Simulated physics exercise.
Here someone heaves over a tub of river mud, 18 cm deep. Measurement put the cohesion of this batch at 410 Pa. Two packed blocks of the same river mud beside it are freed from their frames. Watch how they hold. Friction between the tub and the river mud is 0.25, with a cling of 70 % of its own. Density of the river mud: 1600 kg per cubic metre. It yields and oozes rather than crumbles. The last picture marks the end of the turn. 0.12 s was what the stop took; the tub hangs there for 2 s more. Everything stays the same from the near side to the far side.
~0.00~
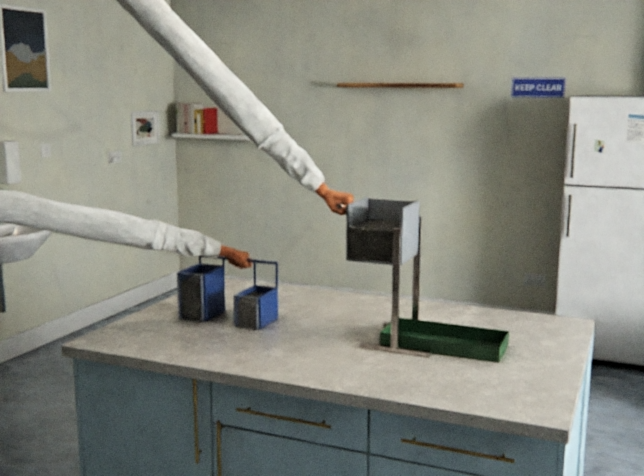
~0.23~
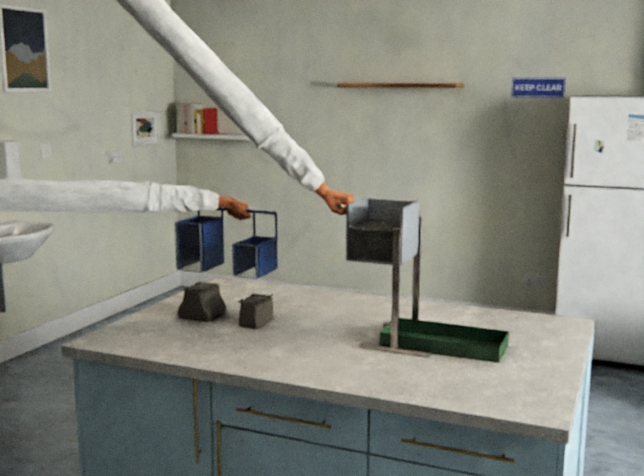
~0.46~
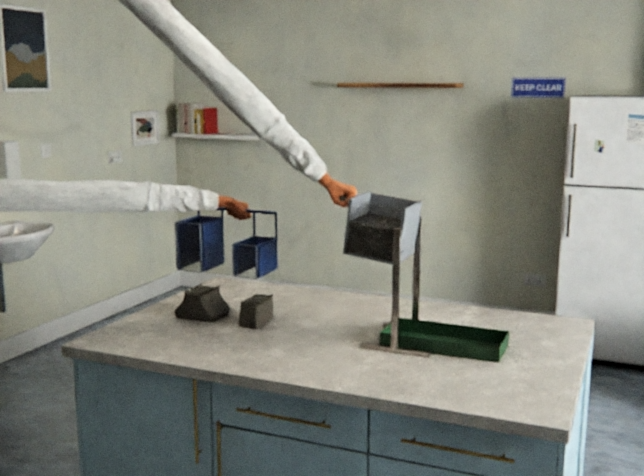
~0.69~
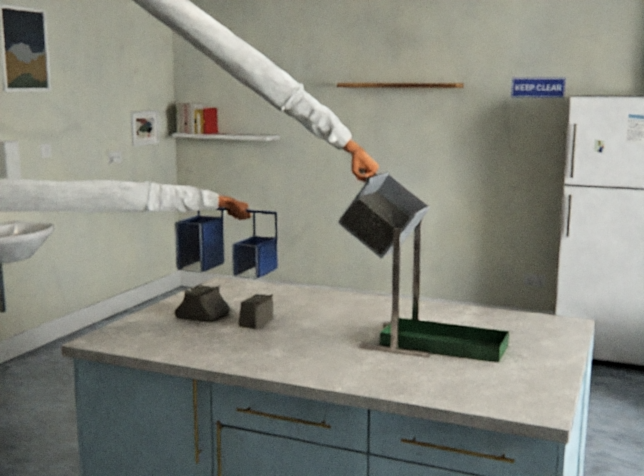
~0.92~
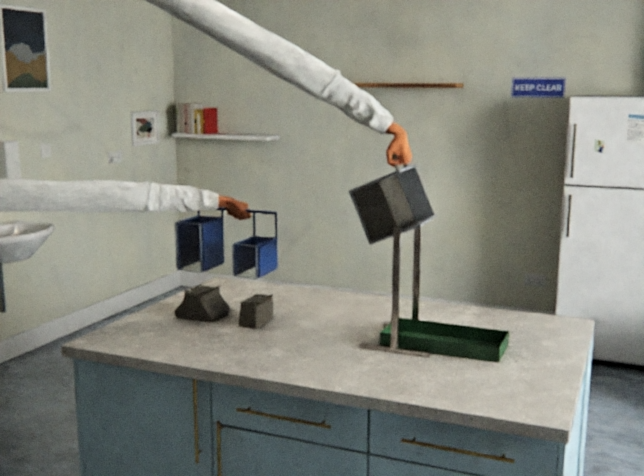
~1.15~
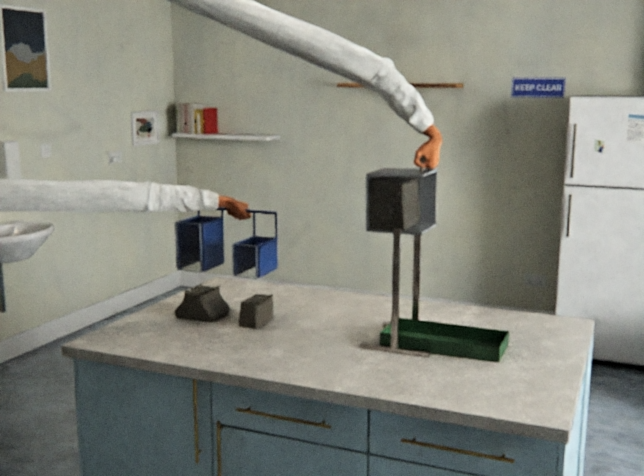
In a kitchen, one hand lifts blue moulds off two dark blocks that slump slightly, then another tilts a mud-filled tub sideways.
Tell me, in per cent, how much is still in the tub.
Something like 74 out of 100.
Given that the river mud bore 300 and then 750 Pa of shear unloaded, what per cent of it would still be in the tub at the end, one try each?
Roughly 60 % followed by roughly 100 %.
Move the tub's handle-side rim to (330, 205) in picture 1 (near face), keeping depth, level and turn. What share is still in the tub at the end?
Remaining in tub at end: Approx. 45 %.
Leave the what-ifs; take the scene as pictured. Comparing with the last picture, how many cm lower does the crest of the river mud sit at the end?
Roughly 8 cm.
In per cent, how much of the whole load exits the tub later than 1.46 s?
It works out to some 12 per cent of the load.
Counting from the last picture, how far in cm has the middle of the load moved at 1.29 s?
Looks like around 4 cm to me.
By 1.29 s, the tub is at 89 degrees and holds 100 %.
By 1.46 s, the tub is at 89 degrees and holds 87 %.
By 1.63 s, the tub is at 89 degrees and holds 75 %.
By 1.80 s, the tub is at 89 degrees and holds 74 %.
By 3.15 s, at the end, the tub is at 89 degrees and holds 74 %.
